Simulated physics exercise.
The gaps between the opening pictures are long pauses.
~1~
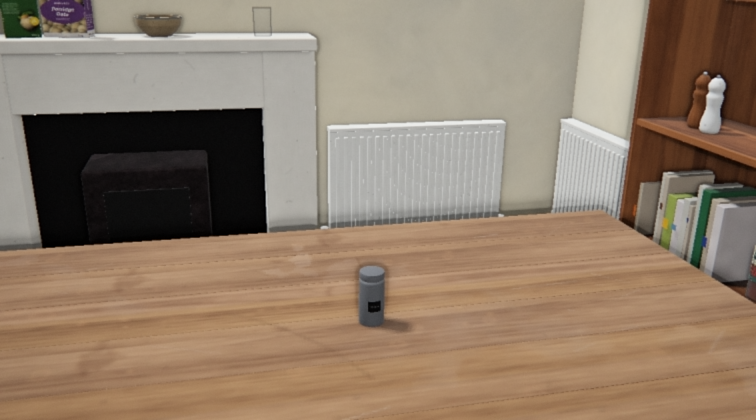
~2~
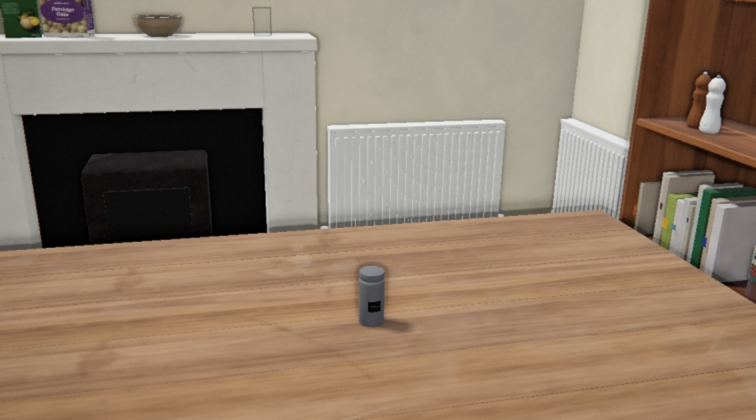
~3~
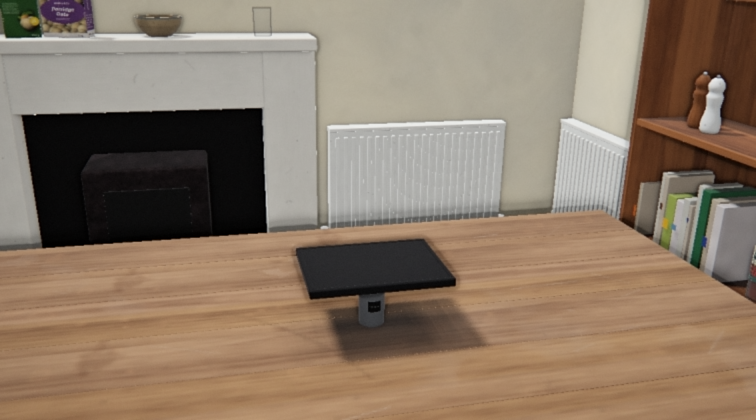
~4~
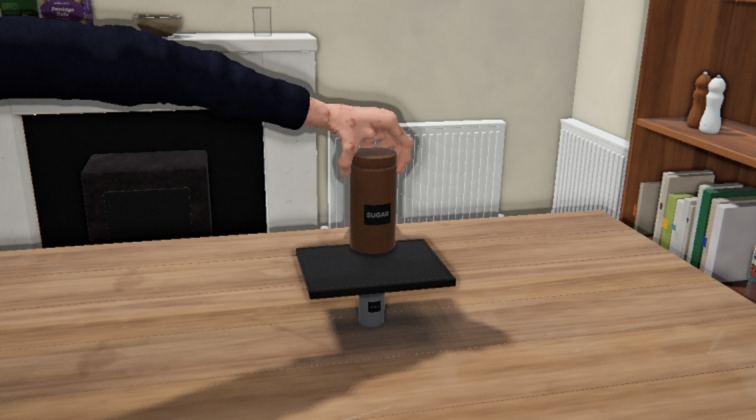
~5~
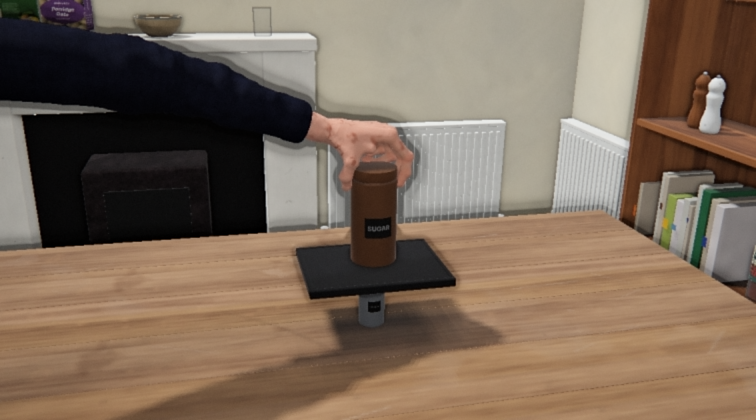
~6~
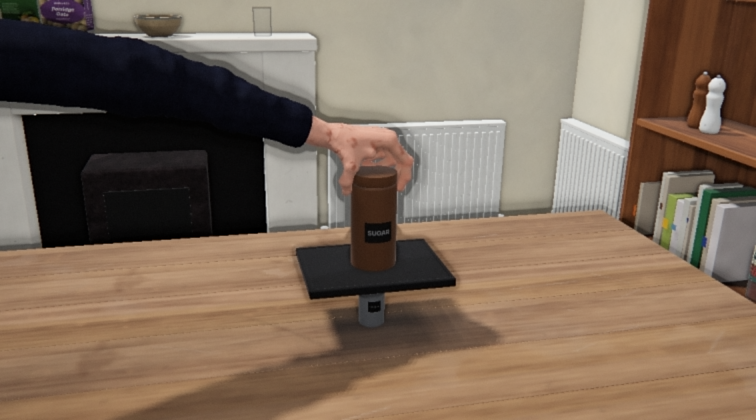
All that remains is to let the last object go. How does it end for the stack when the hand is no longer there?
The stack remains standing.
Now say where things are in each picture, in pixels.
In the first picture, the last thing is not in view yet.
In the second picture, the last thing is not in view yet.
In the third picture, the last thing is not in view yet; black lid (372, 266).
The fourth picture shows coming down; brown jar (373, 200); black lid (372, 266).
The fifth picture shows coming down; brown jar (374, 214); black lid (372, 266).
The sixth picture shows set down, still held; brown jar (374, 218); black lid (372, 266).
Then, 0.30 s past the last view, nothing moves.
Then, 0.70 s past the last view, brown jar resting near (374, 218).
Finally, all 3 still in place. Final places as the last picture's camera would see them, brown jar near (374, 218). The stack holds.
